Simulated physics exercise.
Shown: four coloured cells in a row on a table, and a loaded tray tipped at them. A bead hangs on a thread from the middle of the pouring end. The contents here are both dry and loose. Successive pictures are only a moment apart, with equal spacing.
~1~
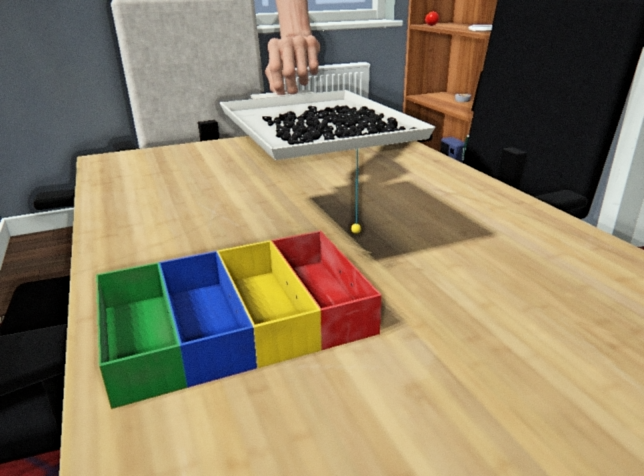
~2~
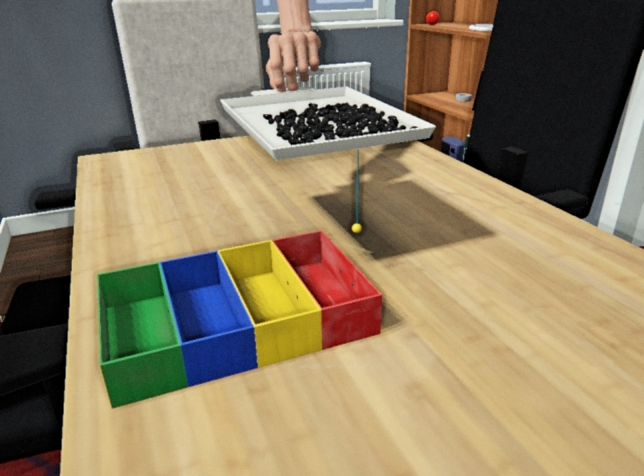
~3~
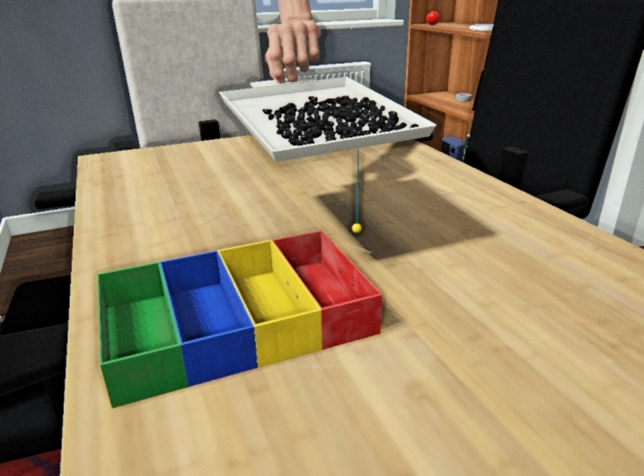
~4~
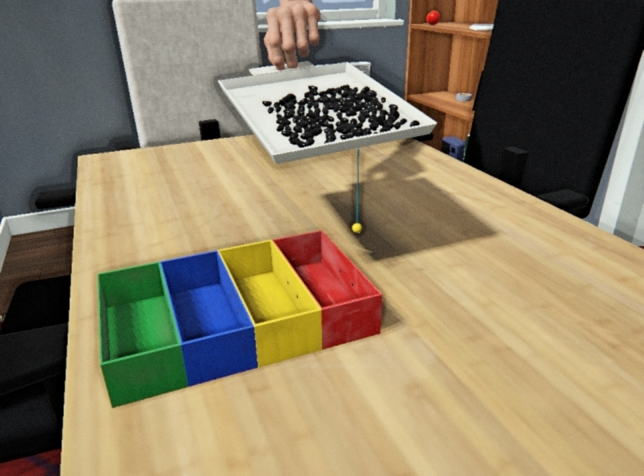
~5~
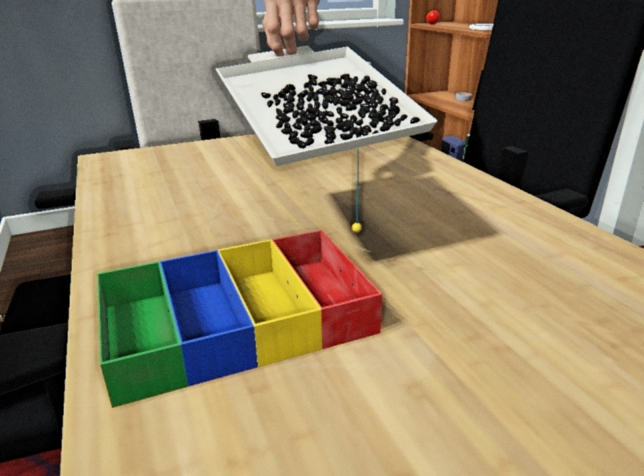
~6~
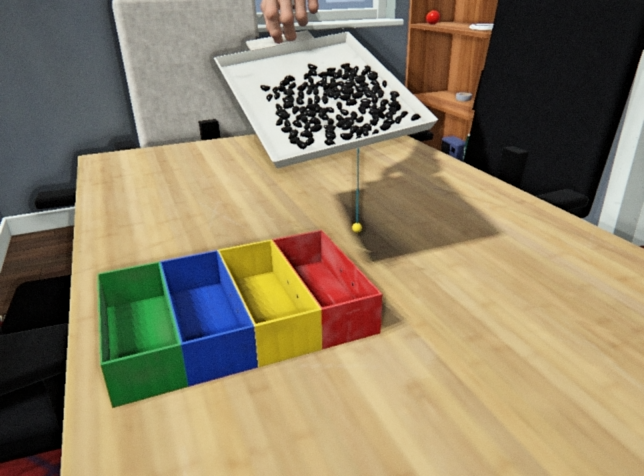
A hand held a white tray of black beans above a wooden table with green, blue, yellow and red boxes, then gradually raised the back edge, tilting the tray toward the front left.
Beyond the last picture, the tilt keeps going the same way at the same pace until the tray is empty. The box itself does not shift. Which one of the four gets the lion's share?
Lion's share: Red.
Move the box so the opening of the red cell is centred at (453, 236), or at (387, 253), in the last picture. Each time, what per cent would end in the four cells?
First 100 %, then 100 %.
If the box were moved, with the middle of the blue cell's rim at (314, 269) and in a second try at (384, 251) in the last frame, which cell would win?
It would be the cell in blue the first time and the green cell the second time.
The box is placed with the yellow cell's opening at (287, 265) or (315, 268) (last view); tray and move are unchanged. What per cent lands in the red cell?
30 %, 20 %.
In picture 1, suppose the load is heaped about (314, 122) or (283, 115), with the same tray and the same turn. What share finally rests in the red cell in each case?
Roughly 50 and 50 percent, in that order.
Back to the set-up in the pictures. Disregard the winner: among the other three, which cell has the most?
That would be that yellow cell.
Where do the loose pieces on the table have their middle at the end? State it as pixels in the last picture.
About (399, 296) in the last picture.
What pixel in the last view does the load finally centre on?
(328, 297).
Shortly afterwards, tray tipped steeply; all but a few on the tray; only a few in the yellow cell; only a few falling or outside the box.
Next, tray tipped past a quarter turn; the bulk on the tray; only a few in the yellow cell; only a few in the red cell; a little falling or outside the box.
Some moments later, tray tipped past a quarter turn; near half in the red cell; near a quarter in the yellow cell; near a quarter falling or outside the box.
In the end, tray tipped past a quarter turn; near half in the red cell; near a quarter in the yellow cell; none at all in the green cell; none at all in the blue cell; near a quarter outside the box.
